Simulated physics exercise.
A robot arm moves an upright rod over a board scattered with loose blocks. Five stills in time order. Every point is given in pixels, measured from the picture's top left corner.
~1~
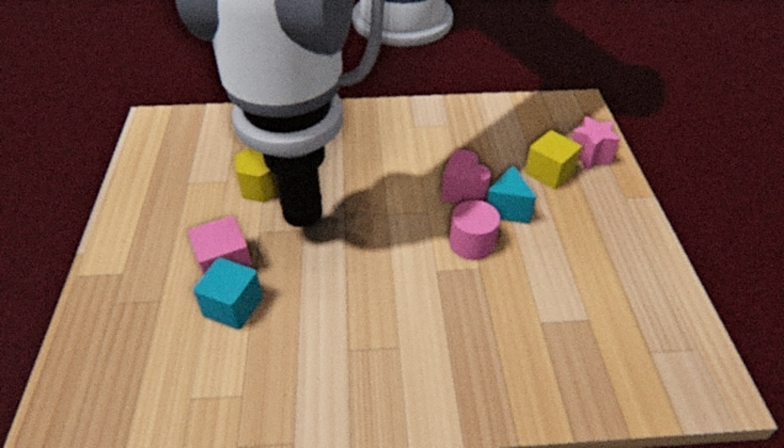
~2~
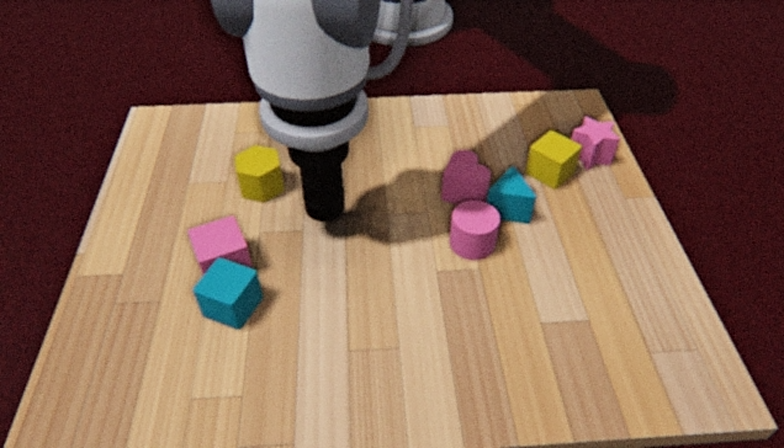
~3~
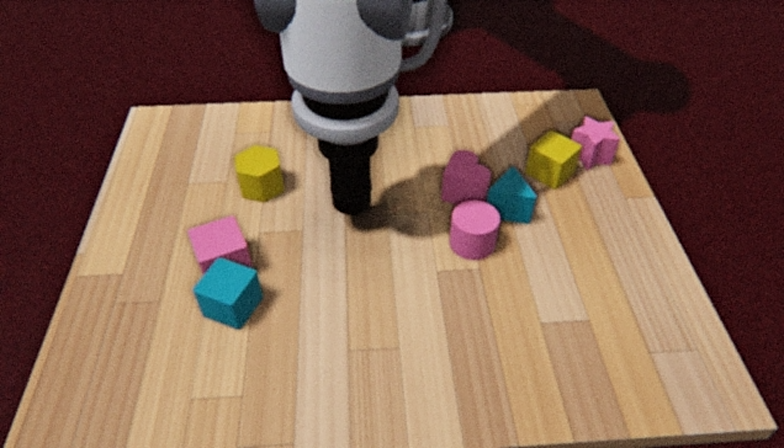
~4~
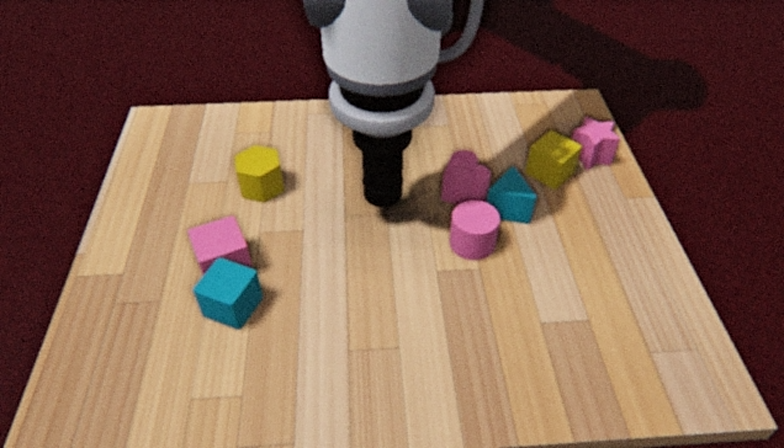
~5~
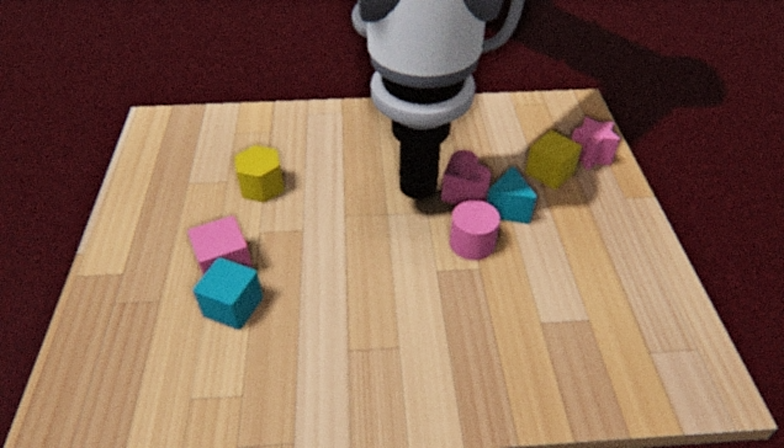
A robot arm moves its black rod rightward across a wooden board, leaving the blocks still.
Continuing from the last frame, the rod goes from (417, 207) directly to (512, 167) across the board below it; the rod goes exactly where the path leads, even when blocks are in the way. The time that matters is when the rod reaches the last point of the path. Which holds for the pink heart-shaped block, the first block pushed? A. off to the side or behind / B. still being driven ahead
My pick is B.
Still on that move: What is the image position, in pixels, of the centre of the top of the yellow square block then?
At (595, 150).
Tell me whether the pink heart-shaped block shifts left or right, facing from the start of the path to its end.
The answer is right.
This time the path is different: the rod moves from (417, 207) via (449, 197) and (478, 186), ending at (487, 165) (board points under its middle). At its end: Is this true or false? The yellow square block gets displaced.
The statement is true.
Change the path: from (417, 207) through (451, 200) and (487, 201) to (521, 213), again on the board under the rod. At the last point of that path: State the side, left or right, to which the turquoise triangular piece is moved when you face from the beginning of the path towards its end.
Sideways, to the right.
The first path, step by step. One third of the way, rod at (453, 173); pink heart-shaped block at (494, 157).
Two thirds of the way, rod at (485, 160); pink heart-shaped block at (527, 147), turned 15° clockwise; turquoise triangular piece at (517, 184), turned 15° clockwise; yellow square block at (565, 145).
At the end, rod at (516, 147); pink heart-shaped block at (556, 143), turned 55° clockwise; turquoise triangular piece at (517, 184), turned 15° clockwise; yellow square block at (595, 150); pink star block at (606, 128), turned 15° anticlockwise.
